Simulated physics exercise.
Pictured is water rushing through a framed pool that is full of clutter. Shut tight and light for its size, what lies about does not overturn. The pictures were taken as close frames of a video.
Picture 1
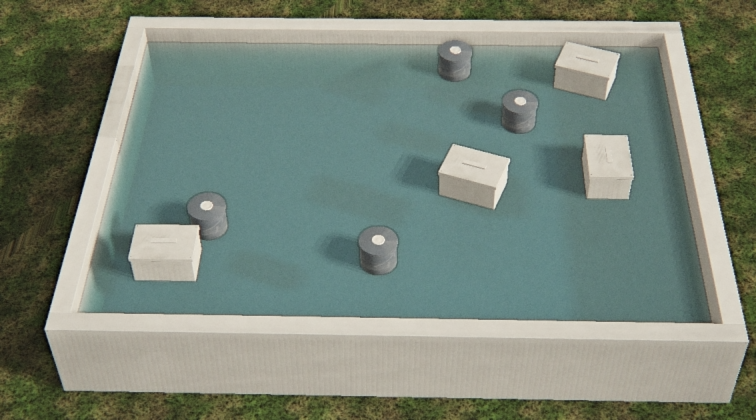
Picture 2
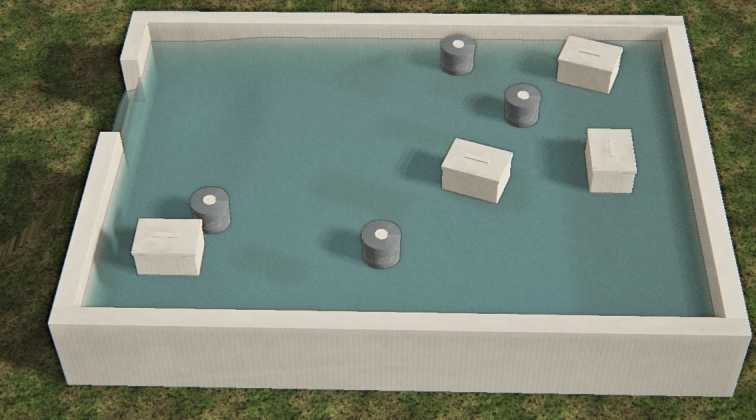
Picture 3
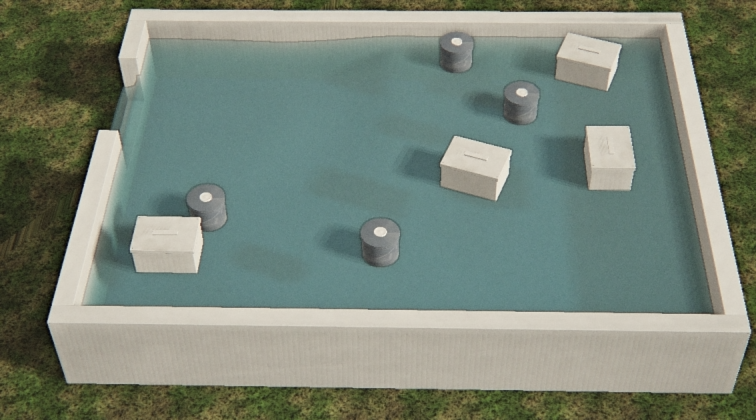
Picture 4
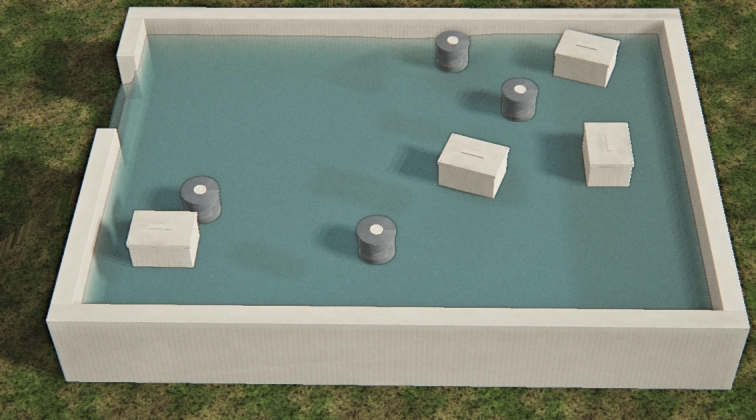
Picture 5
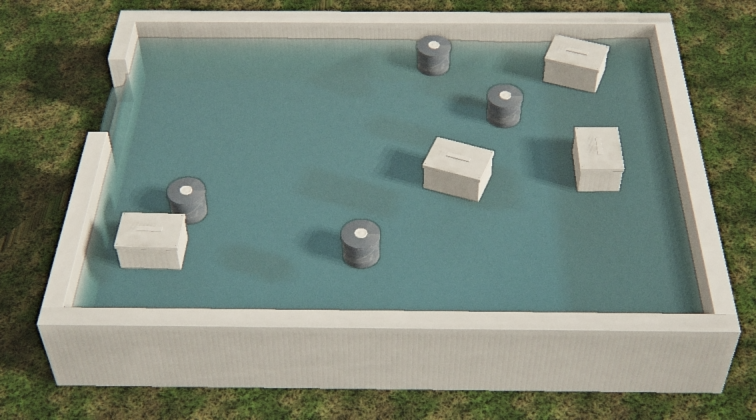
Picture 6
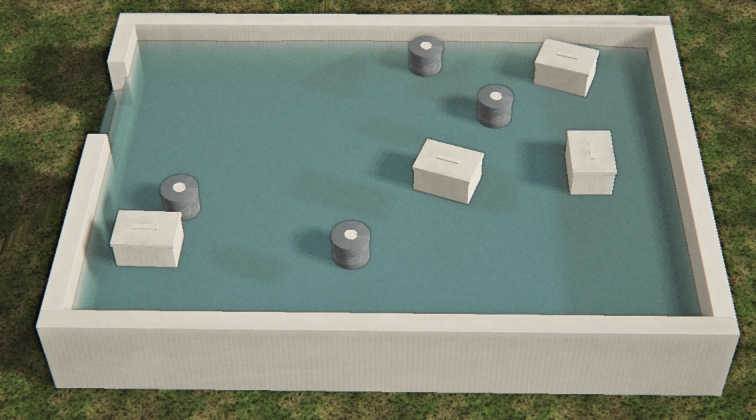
A walled pool of water opens at its left side, and floating boxes and drums drift slightly left.
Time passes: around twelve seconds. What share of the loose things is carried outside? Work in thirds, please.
That would be under a third.
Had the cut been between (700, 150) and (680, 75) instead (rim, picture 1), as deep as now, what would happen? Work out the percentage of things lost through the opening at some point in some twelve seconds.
My estimate is some 50 percent.
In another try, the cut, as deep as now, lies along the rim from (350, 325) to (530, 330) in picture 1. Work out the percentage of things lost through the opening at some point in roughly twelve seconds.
I make it 20 per cent.
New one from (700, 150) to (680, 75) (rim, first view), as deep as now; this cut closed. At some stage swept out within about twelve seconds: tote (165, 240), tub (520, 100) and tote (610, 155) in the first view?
Taken in that order, the answers are not lost, swept away, swept away.
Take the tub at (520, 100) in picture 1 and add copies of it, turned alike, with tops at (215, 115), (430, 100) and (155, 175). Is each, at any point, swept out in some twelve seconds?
Okay, one at a time: Gets out, next does not get out, last gets out.
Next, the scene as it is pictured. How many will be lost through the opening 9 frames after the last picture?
0.
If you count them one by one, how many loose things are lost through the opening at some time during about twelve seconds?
That adds up to 1.
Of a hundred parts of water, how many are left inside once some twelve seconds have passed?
70 %.
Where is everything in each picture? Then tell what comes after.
A tub at (207, 206), afloat; a tote at (164, 242), afloat; 0 of 8 have shifted, in the first frame.
A tub at (209, 201) floats; a tote at (167, 236), afloat; 0 of 8 have shifted, in the second frame.
A tub at (206, 198) floats, close to its start; a tote at (165, 234) floats; 0 of 8 have shifted, in the third frame.
A tub at (200, 190) floats, close to its start; a tote at (162, 228), afloat, close to its start; 2 of 8 have shifted, in the fourth frame.
A tub at (186, 191), afloat, close to its start; a tote at (150, 230), afloat, close to its start; 4 of 8 have shifted, in the fifth frame.
A tub at (179, 188), afloat, close to its start; a tote at (146, 228) floats, close to its start; 7 of 8 have shifted, in the sixth frame.
A moment on, 0 of 8 are out; 8 afloat.
Next, 0 of 8 are out; 8 afloat.
Later, 1 of 8 are out; 7 afloat.
In the end, 1 of 8 are out; 7 afloat.
